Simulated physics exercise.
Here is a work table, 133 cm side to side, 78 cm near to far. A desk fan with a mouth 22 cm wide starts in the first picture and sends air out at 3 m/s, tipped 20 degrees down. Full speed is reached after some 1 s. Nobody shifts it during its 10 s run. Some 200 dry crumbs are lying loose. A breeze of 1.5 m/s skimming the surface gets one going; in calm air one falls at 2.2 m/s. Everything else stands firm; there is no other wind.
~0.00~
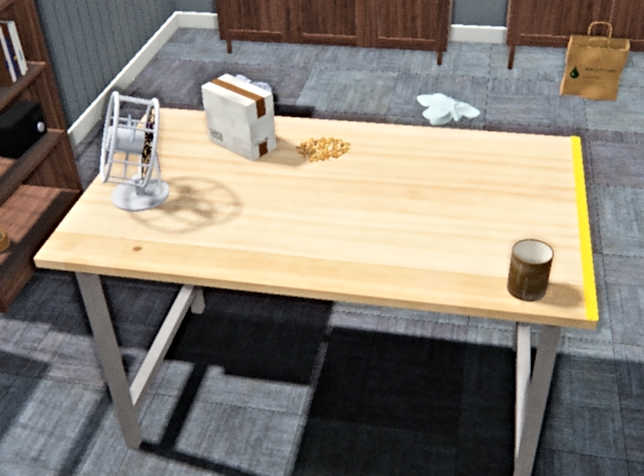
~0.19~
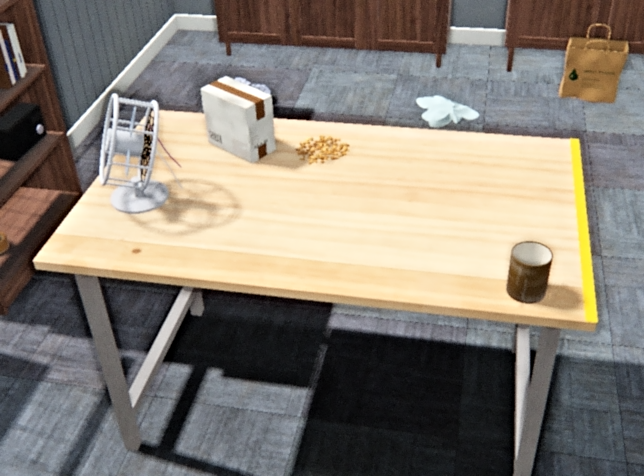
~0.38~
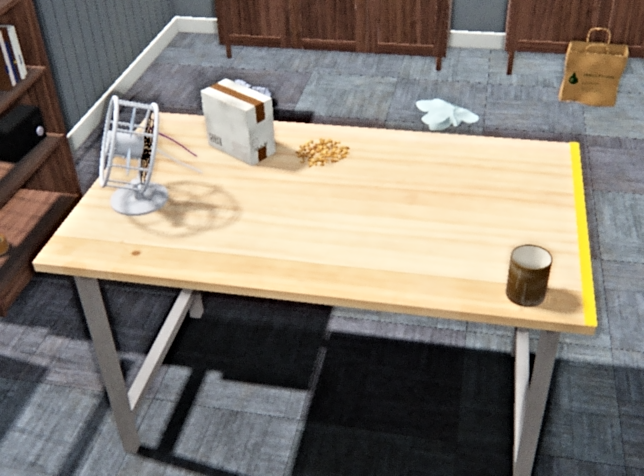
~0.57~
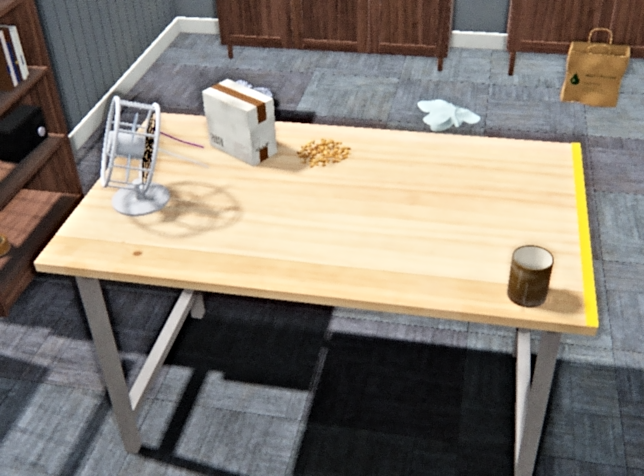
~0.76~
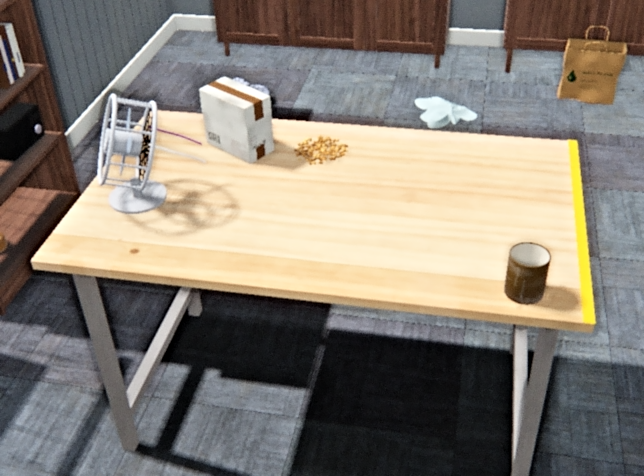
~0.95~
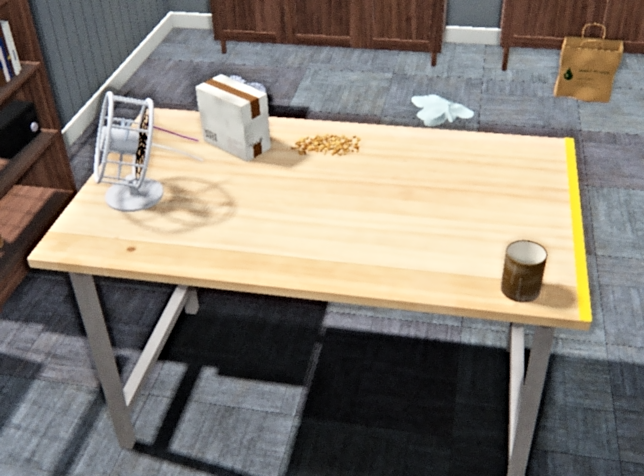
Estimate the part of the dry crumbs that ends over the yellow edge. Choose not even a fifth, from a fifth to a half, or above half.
By then under a fifth are over the yellow edge.
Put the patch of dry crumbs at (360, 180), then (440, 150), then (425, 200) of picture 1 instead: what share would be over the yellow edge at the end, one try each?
In turn about 100 %, 40 %, 100 %.
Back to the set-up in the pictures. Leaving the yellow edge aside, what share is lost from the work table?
Near 40 %.
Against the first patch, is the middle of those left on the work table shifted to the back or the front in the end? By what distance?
Towards the back, some 5 cm.
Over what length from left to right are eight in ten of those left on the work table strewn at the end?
Roughly 20 cm.
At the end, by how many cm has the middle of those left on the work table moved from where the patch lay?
Roughly 5 cm.
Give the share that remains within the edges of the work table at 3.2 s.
About 60 %.
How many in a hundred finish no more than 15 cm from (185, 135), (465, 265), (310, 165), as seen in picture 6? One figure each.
In turn about 0 %, 0 %, 40 %.
After 2.0 s the count stands so, 0 % are over the yellow edge; the middle of those still in play is near (327, 141).
After 3.2 s the count stands so, 0 % are over the yellow edge; the middle of those still in play is near (322, 141).
After 5.5 s the count stands so, 0 % are over the yellow edge; the middle of those still in play is near (322, 141).
After 10.0 s, at the end, 0 % are over the yellow edge; the middle of those still in play is near (322, 141).
